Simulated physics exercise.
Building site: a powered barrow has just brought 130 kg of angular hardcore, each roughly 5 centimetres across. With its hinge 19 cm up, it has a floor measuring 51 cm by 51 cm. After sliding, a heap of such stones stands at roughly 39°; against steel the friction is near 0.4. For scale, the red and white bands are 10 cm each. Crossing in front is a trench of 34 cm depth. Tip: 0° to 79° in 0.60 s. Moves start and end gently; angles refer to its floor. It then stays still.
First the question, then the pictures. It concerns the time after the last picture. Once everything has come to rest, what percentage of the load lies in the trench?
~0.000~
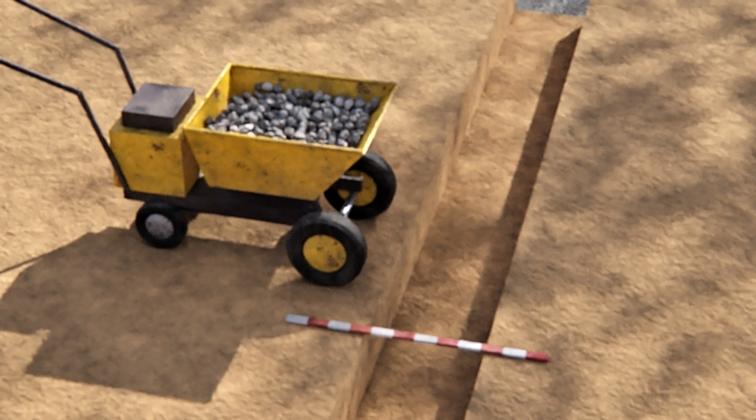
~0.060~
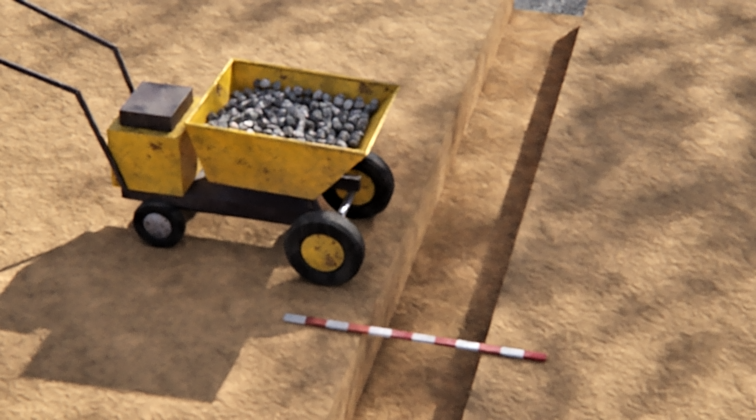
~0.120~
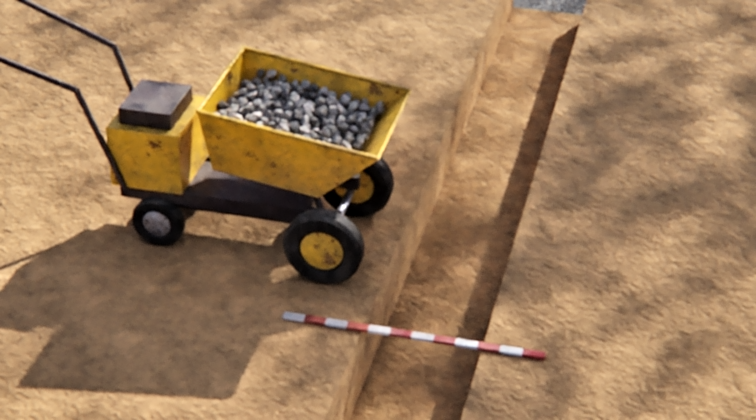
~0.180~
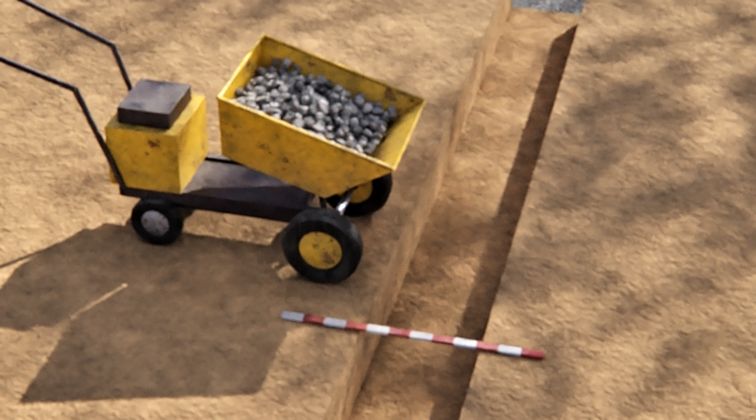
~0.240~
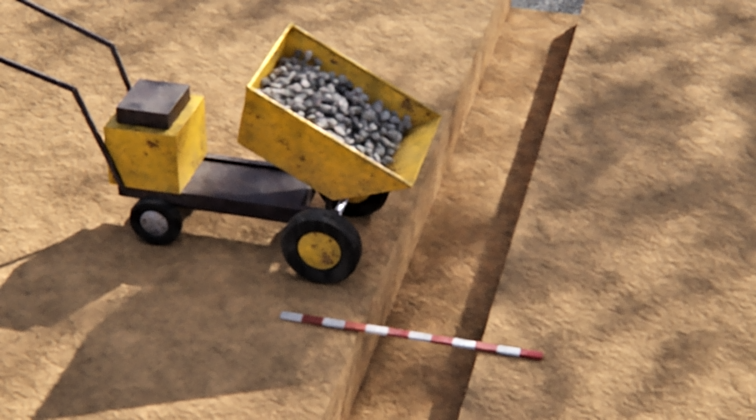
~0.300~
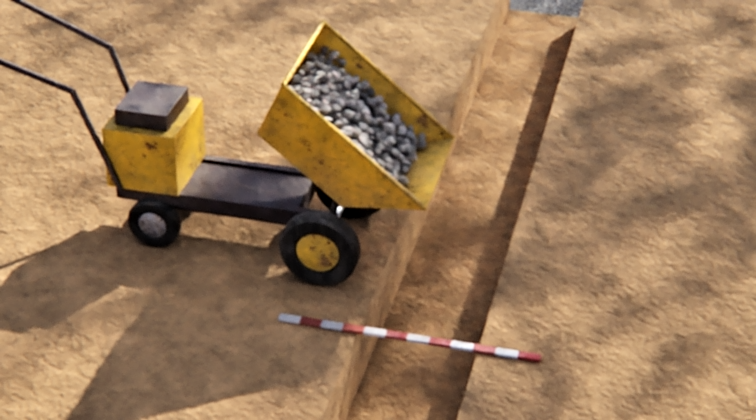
55 %.
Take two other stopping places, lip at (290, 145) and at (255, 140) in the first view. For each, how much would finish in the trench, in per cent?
About 100 per cent first, then about 80 per cent.
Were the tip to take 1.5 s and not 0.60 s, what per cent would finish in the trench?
Trench share: Approx. 85%.
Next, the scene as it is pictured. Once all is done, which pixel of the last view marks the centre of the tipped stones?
At about pixel (494, 304) in the last view.
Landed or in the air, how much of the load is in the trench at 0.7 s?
Approx. 25 % of the load.
After 0.4 s the floor is at 67°; 100 % in the tray; the foremost stones are at (440, 231).
After 0.7 s the floor is at 79°; 57 % in the tray, 23 % in the trench, 21 % past the trench; the foremost stones are at (531, 292).
After 1.0 s the floor is at 79°; 5 % in the tray, 49 % in the trench, 46 % past the trench; the foremost stones are at (721, 305).
After 3.0 s the floor is at 79°; 0 % in the tray, 55 % in the trench, 45 % past the trench; the foremost stones are past the picture's edge.
